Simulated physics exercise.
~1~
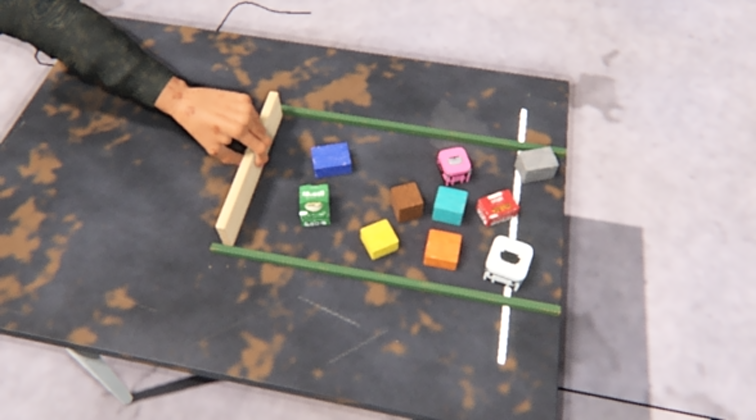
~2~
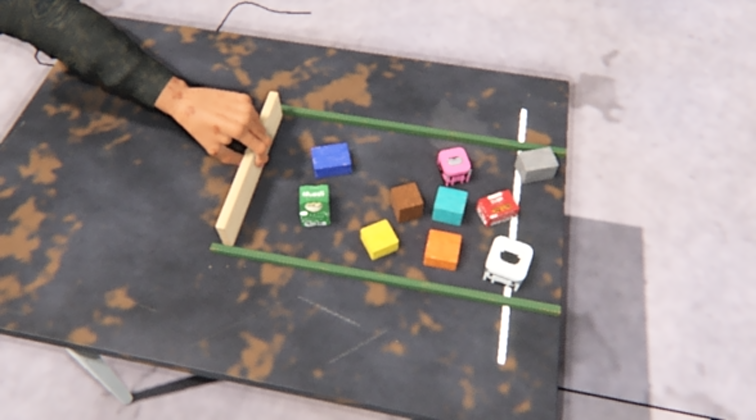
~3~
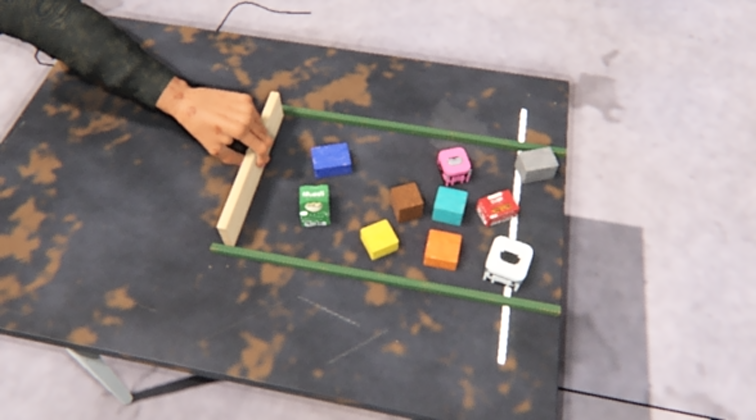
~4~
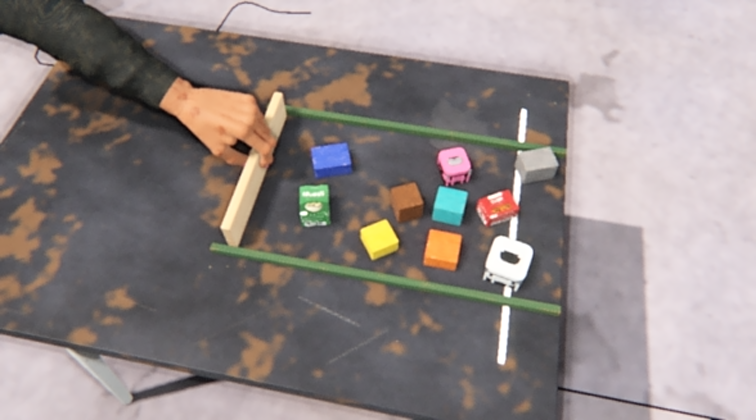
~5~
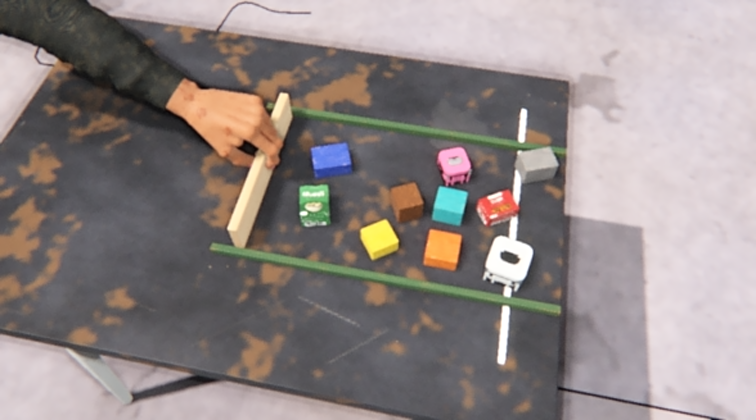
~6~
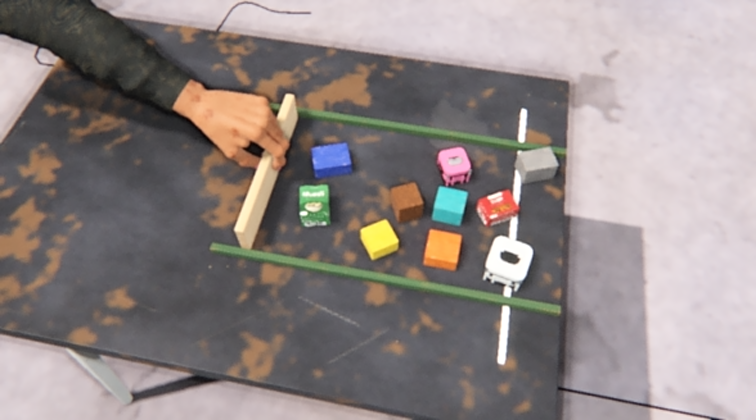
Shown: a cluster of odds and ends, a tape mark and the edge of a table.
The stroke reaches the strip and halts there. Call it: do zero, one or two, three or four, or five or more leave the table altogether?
Three or four.
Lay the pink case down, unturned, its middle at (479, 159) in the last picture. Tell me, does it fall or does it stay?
From that start the object is safe.
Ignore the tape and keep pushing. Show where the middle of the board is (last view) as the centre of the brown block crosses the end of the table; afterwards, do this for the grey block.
With the brown block it sits around (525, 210), with the grey block around (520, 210).
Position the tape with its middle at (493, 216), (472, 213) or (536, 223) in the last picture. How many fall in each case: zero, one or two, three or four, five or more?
So, going place by place, I'd say one or two; not one; more than four.
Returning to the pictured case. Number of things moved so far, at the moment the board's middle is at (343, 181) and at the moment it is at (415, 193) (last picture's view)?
Well, it's 2 at the first one and 8 at the second.
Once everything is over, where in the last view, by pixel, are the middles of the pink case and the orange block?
Pink case: About (534, 168); orange block: About (557, 273).
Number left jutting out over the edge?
The total comes out at 3.
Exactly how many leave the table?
3.
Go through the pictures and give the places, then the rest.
The first picture shows grey block (536, 165); white case (508, 263); red box (498, 208); board (252, 166); tape (514, 220).
The second picture shows white case (508, 263); yellow block (380, 240).
The third picture shows red box (498, 208); pink case (454, 167).
The fourth picture shows grey block (536, 165); blue block (332, 161).
The fifth picture shows white case (508, 263); turquoise block (450, 206).
The sixth picture shows grey block (536, 165); white case (508, 263); red box (498, 208); board (269, 168); tape (514, 220).
Soon after, none off yet; grey block at rest near (536, 165); white case at rest near (508, 263); red box at rest near (498, 208).
In the end, the number that fall off is three or four; gone, turquoise block, red box and white case.
